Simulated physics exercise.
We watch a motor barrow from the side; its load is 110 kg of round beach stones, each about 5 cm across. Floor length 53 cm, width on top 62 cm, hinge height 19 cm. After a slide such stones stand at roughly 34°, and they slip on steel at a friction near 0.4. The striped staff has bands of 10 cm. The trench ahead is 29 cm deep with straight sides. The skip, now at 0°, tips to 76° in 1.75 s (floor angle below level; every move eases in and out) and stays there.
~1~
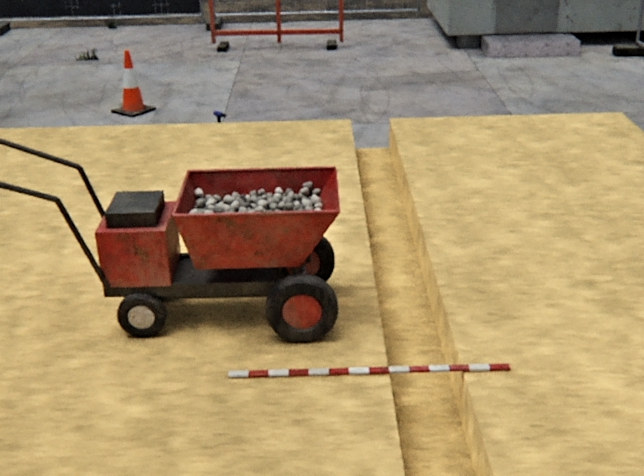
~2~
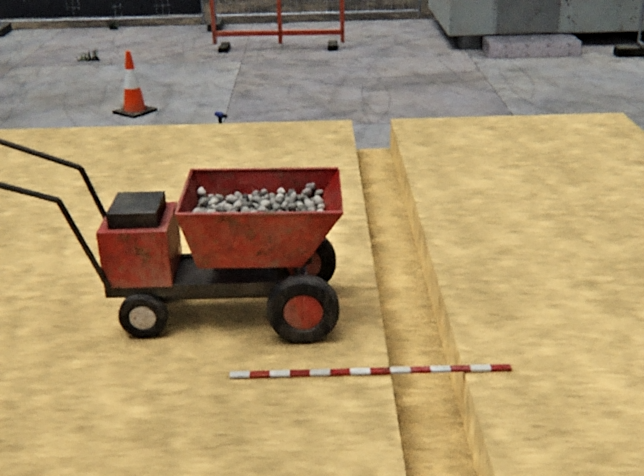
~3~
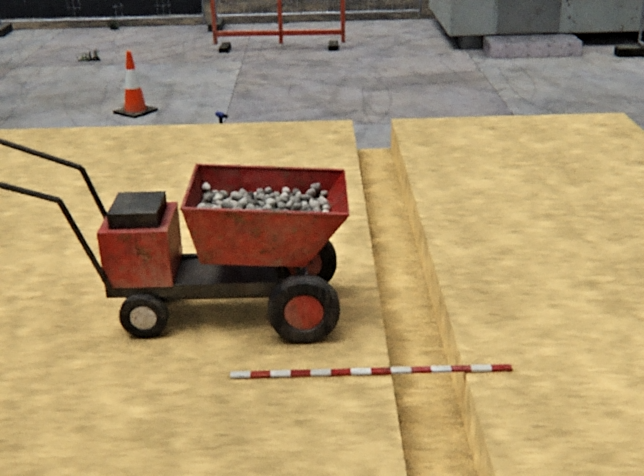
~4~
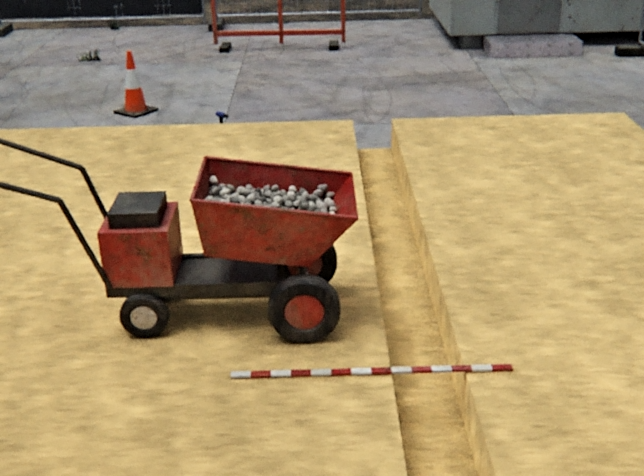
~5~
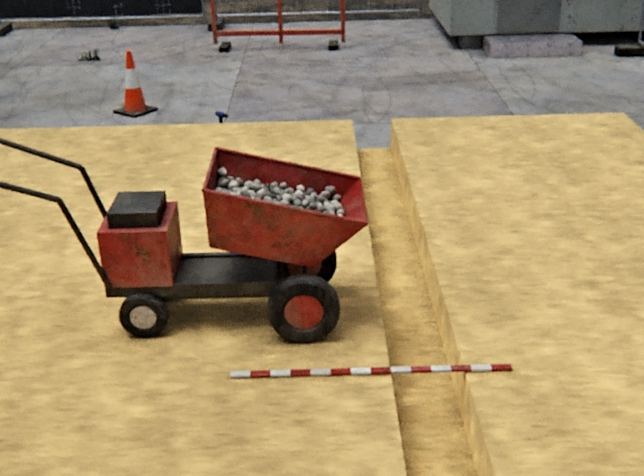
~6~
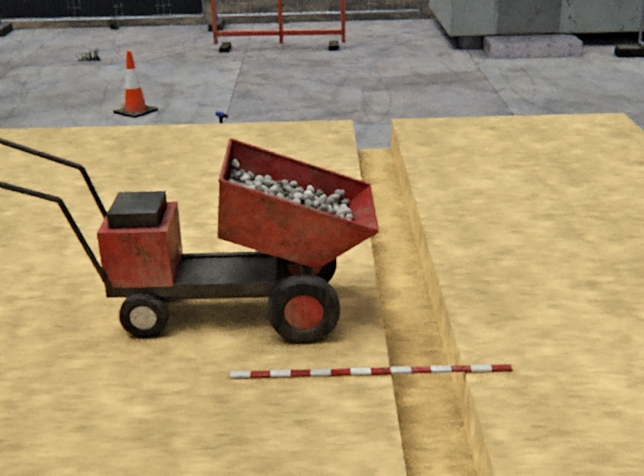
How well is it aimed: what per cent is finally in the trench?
About 71 per cent.
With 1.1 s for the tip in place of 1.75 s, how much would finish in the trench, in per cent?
Then about 65 per cent.
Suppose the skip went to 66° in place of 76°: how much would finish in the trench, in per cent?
In that case some 65 per cent.
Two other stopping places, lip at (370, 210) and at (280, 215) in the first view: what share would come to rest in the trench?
Near 30 per cent from the first place, 90 from the second.
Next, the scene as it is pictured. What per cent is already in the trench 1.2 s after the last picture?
About 35 per cent by then.
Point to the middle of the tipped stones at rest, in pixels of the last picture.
Around (432, 339).
Then, 0.7 s after the last picture the floor is at 64°, 100 % in the skip; the foremost stones are at (421, 275).
Then, 1.2 s after the last picture the floor is at 76°, 40 % in the skip, 37 % in the trench, 23 % past the trench; the foremost stones are at (545, 319).
Then, 1.6 s after the last picture the floor is at 76°, 16 % in the skip, 55 % in the trench, 29 % past the trench; the foremost stones are at (592, 311).
Then, 3.6 s after the last picture the floor is at 76°, 0 % in the skip, 71 % in the trench, 29 % past the trench; the foremost stones are at (609, 308).
